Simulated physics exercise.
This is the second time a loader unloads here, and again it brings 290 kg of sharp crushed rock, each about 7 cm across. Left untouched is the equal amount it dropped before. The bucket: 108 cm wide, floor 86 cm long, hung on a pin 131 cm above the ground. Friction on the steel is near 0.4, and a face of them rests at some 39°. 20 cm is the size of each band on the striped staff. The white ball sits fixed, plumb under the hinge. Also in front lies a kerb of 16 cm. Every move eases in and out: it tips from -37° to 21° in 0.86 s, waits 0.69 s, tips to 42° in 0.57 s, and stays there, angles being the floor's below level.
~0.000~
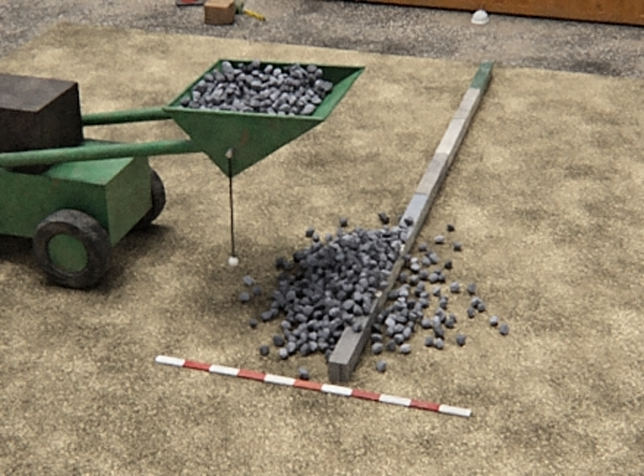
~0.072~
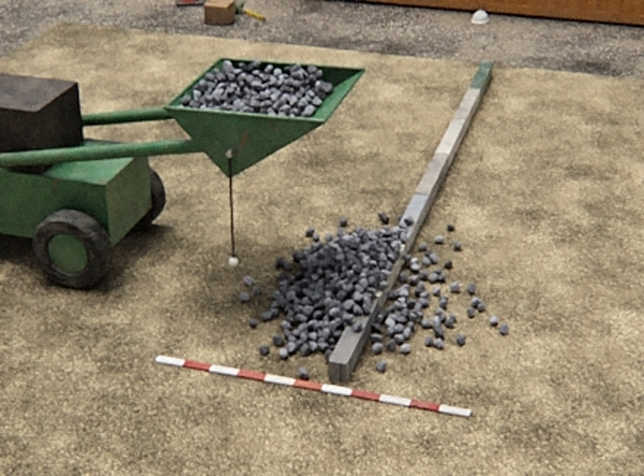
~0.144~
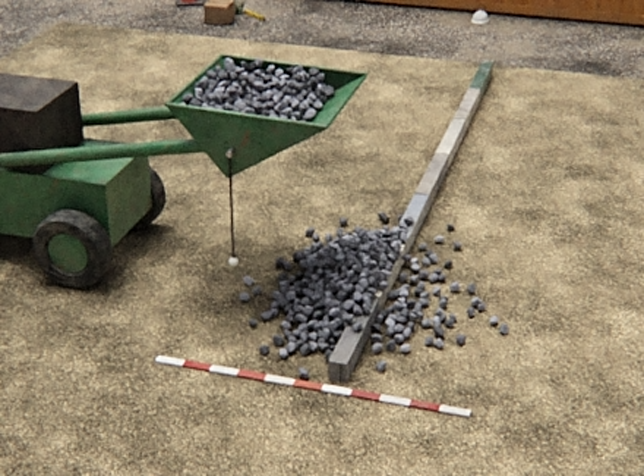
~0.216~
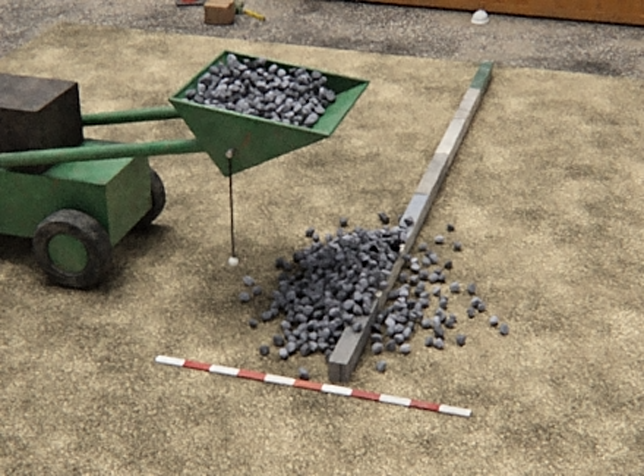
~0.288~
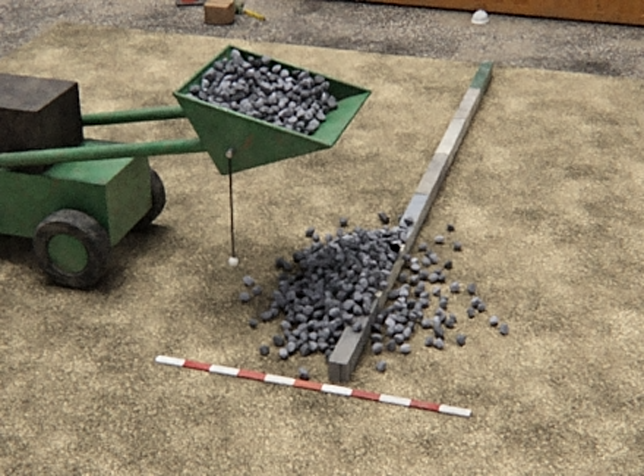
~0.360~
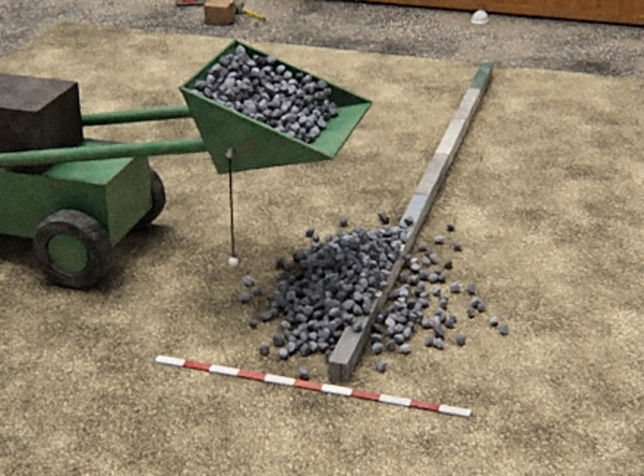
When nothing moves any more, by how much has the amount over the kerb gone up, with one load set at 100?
It has gone up by about 35 per cent of a load.
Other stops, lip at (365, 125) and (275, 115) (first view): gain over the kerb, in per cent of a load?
Roughly 90 and 0 percent, in that order.
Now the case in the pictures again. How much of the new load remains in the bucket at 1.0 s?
That works out to about 100 %.
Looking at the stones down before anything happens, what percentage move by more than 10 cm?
The answer is about 5 per cent.
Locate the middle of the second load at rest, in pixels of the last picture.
Roughly pixel (359, 275) in the last view.
After 0.6 s the floor is at 12°; in per cent of one load, 100 in the bucket, 88 on this side of the kerb, 12 over the kerb; the foremost stones are at (477, 314).
After 1.0 s the floor is at 21°; in per cent of one load, 100 in the bucket, 88 on this side of the kerb, 12 over the kerb; the foremost stones are at (477, 314).
After 2.6 s the floor is at 42°; in per cent of one load, 0 in the bucket, 159 on this side of the kerb, 40 over the kerb; the foremost stones are at (513, 291).
After 5.1 s the floor is at 42°; in per cent of one load, 0 in the bucket, 153 on this side of the kerb, 47 over the kerb; the foremost stones are at (513, 291). Net gain over the kerb, 35.
